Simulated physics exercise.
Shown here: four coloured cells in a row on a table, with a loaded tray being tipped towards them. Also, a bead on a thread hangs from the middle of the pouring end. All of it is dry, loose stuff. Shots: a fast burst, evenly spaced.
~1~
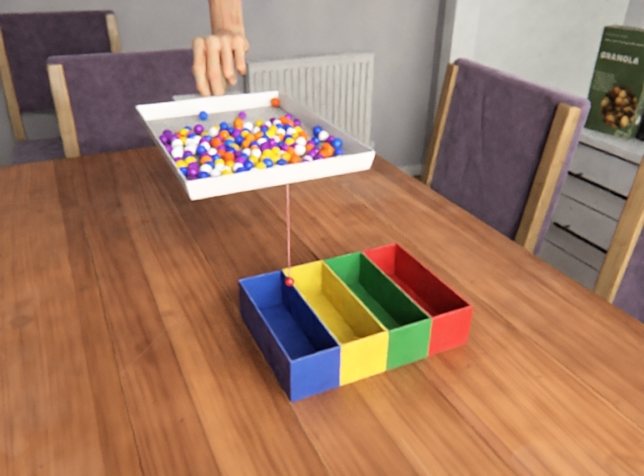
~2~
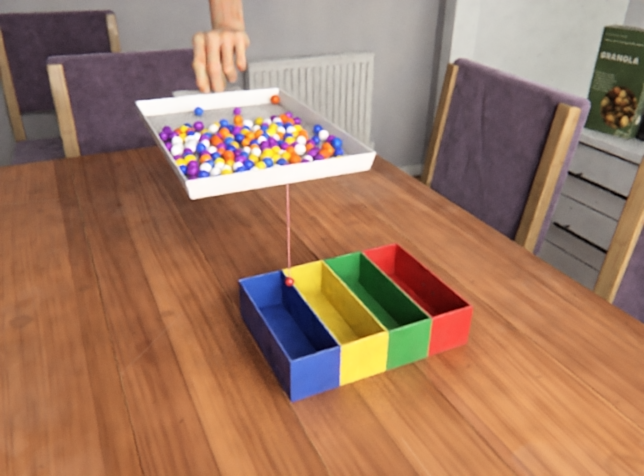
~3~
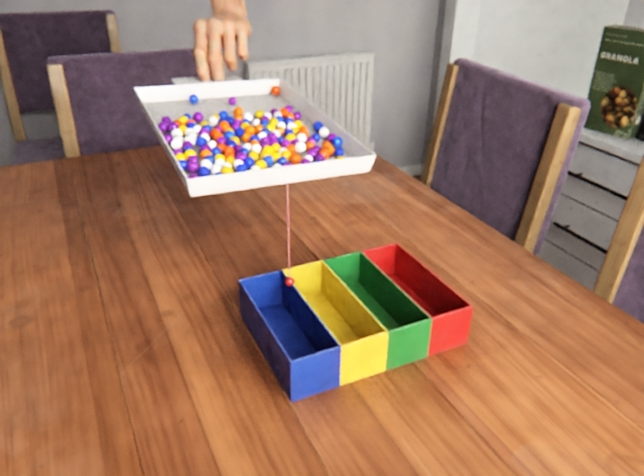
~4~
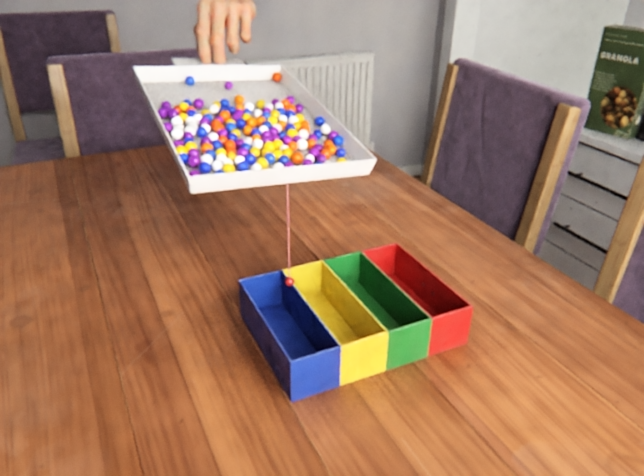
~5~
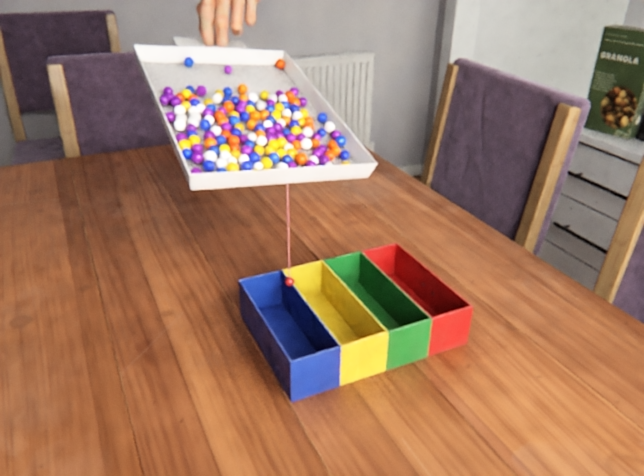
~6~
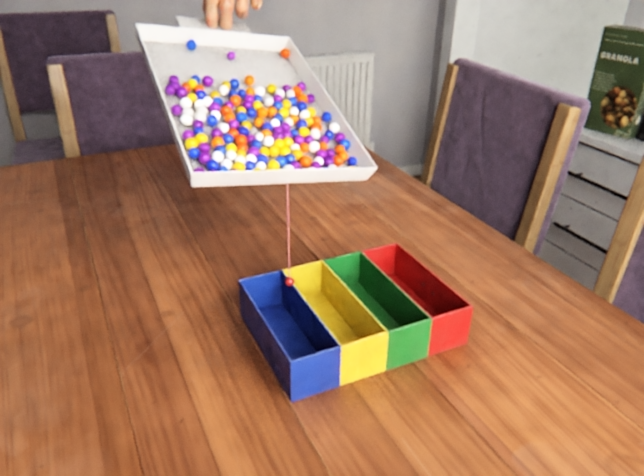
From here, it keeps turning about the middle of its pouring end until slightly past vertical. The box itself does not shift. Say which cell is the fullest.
The green cell is the fullest.
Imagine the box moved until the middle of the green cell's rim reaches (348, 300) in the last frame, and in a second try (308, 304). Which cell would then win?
Run one gives that red cell; run two gives that red cell.
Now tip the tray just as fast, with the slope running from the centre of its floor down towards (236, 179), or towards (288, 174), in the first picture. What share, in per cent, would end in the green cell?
Respectively 0 and 30 in a hundred.
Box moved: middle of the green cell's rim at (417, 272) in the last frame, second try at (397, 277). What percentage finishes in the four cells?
Close to 90 %, followed by close to 90 %.
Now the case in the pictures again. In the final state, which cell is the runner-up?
Yellow.
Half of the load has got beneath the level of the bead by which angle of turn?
It sits at roughly 95°.
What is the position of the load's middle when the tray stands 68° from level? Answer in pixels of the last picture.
The load is centred around (319, 155).
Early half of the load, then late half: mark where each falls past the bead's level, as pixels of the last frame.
Near (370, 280) and later near (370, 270).
Just after the last frame, tray tipped steeply; the larger part on the tray; just a few in the green cell; about a tenth falling or outside the box.
A moment on, tray tipped past a quarter turn; about a tenth on the tray; roughly half in the green cell; roughly a quarter in the yellow cell; about a tenth in the red cell; about a tenth in the blue cell; about a tenth falling or outside the box.
Further on, tray tipped past a quarter turn; roughly half in the green cell; roughly a quarter in the yellow cell; about a tenth in the blue cell; about a tenth in the red cell; about a tenth falling or outside the box.
When it is over, tray tipped past a quarter turn; roughly half in the green cell; roughly a quarter in the yellow cell; about a tenth in the blue cell; about a tenth in the red cell; about a tenth outside the box.
